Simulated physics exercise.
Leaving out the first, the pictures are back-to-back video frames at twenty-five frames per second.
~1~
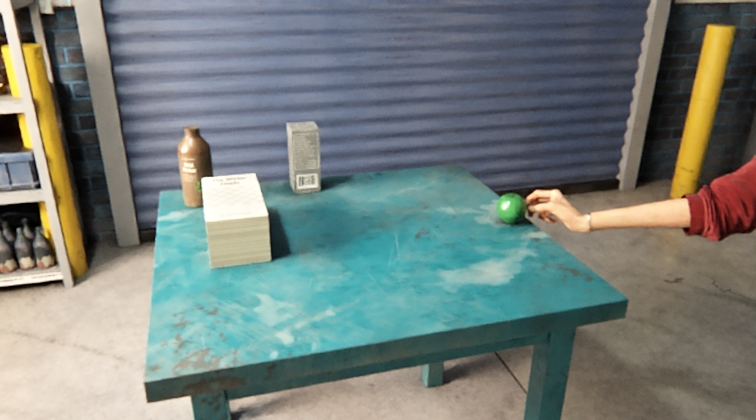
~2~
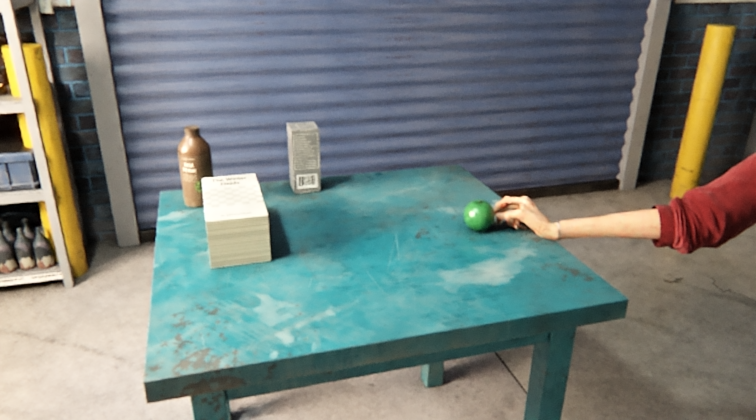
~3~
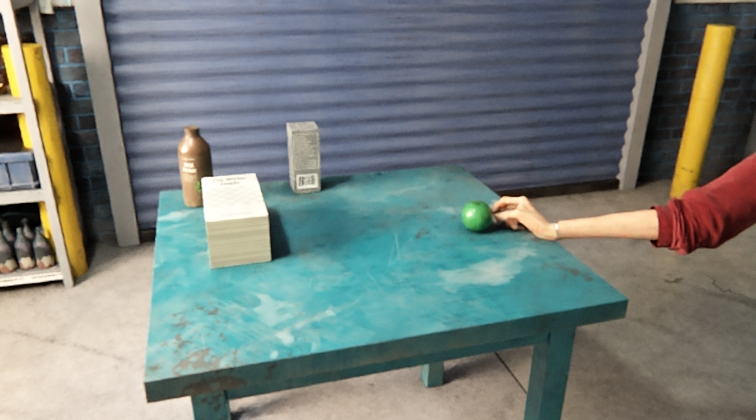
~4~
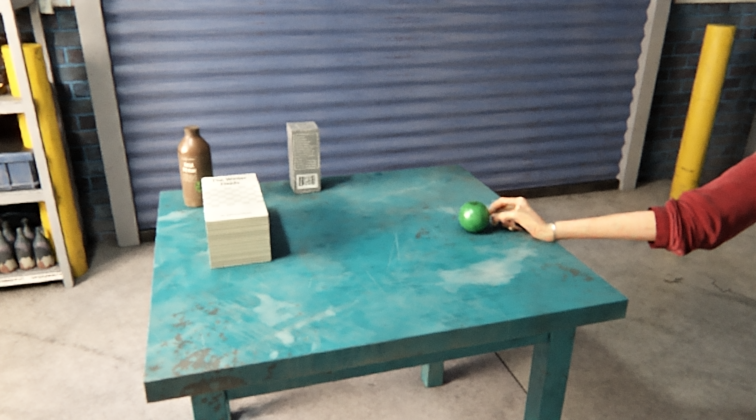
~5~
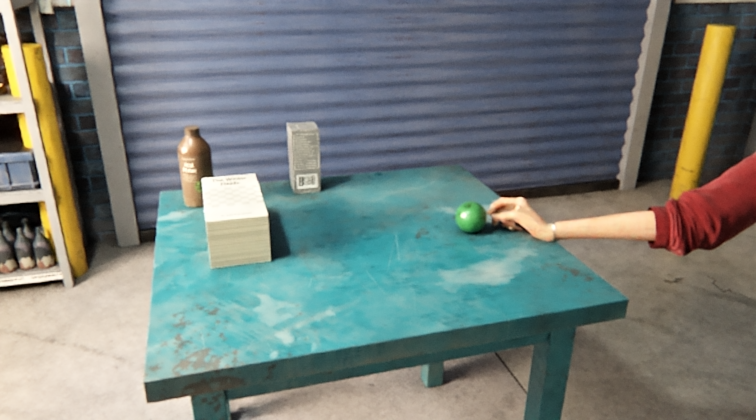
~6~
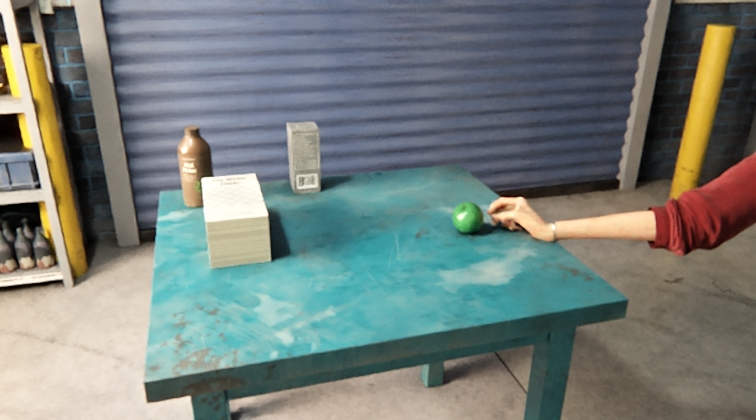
In this clip, a hand in a red sleeve moves a round green apple a short way left across a worn teal table holding a bottle, a stack of paper and a box, then the apple shifts slightly away from the fingers.
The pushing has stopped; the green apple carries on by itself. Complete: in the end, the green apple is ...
... on the table.
Then, 0.10 s past the last view, green apple displaced a little near (460, 220).
Then, 0.30 s past the last view, green apple displaced about its own width near (447, 223).
Then, 0.60 s past the last view, green apple displaced about its own width near (432, 226).
Then, 0.90 s past the last view, green apple displaced well along near (423, 228).
Finally, moved from the start, green apple. Final places as the last picture's camera would see them, green apple near (419, 229).
